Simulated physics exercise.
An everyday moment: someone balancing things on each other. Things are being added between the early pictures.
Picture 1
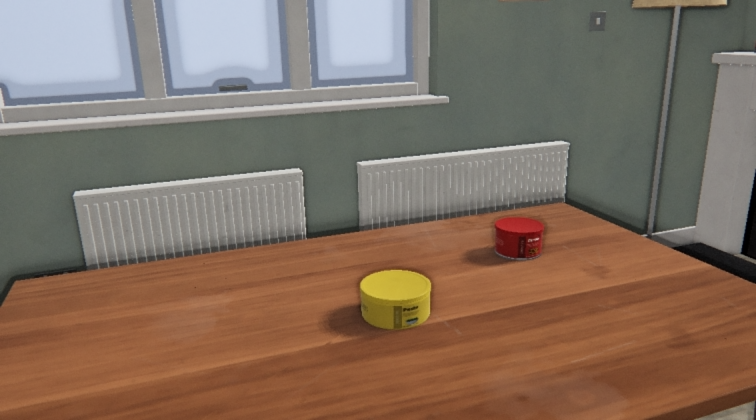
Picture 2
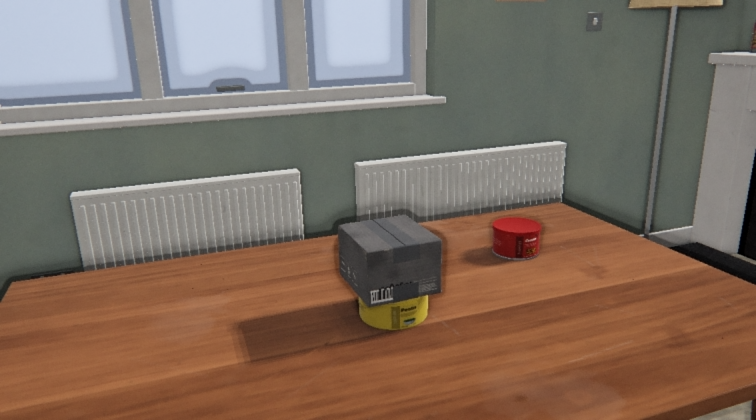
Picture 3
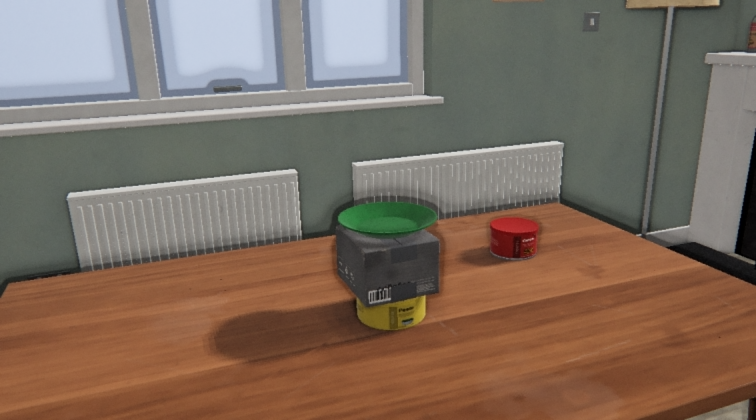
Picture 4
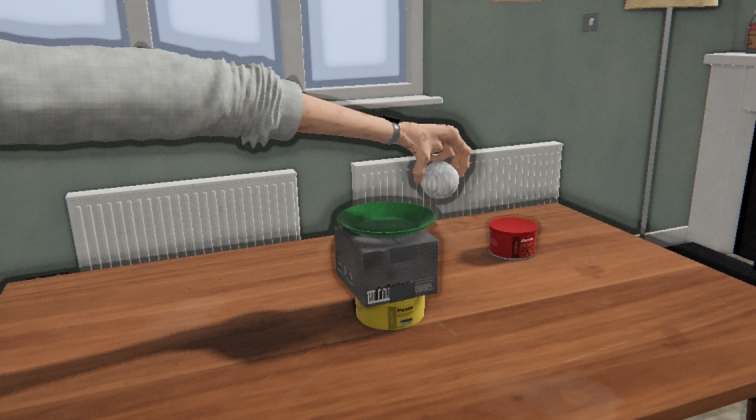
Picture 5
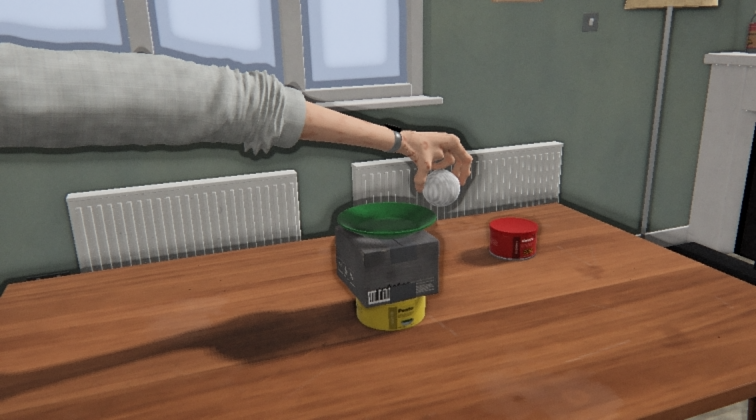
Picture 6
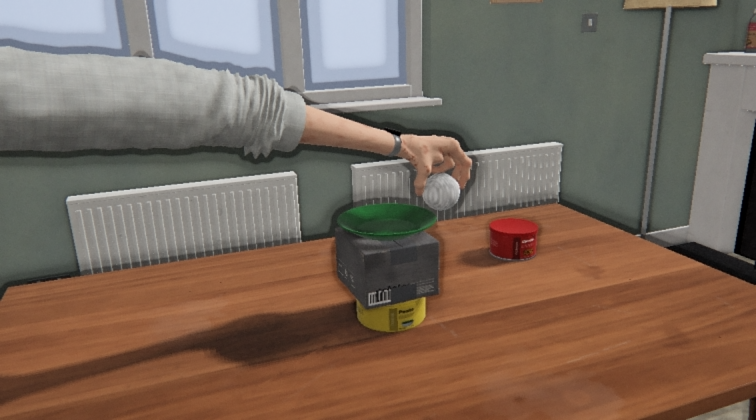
A hand brings a white onion beside the green dish stacked on the grey box.
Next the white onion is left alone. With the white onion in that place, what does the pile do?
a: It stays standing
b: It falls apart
It falls apart.
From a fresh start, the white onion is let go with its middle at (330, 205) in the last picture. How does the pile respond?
In the end the pile crashes down.
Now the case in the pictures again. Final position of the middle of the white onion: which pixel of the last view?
Close to pixel (478, 277).
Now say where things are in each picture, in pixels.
In the first frame, the last thing is not in view yet; red tub (519, 238).
In the second frame, the last thing is not in view yet; grey box (388, 258).
In the third frame, the last thing is not in view yet; red tub (514, 238).
The fourth frame shows on its way; white onion (440, 180); grey box (385, 258).
The fifth frame shows set down, still held; white onion (441, 188); red tub (513, 239).
The sixth frame shows set down, still held; white onion (441, 191); grey box (385, 260).
Then, 0.20 s past the last view, white onion now fallen.
Then, 0.40 s past the last view, things are still on the move.
Then, 1.60 s past the last view, nothing new.
Finally, fallen, white onion; the other 4 still in place. Final places as the last picture's camera would see them, white onion near (478, 277). The pile gives way.
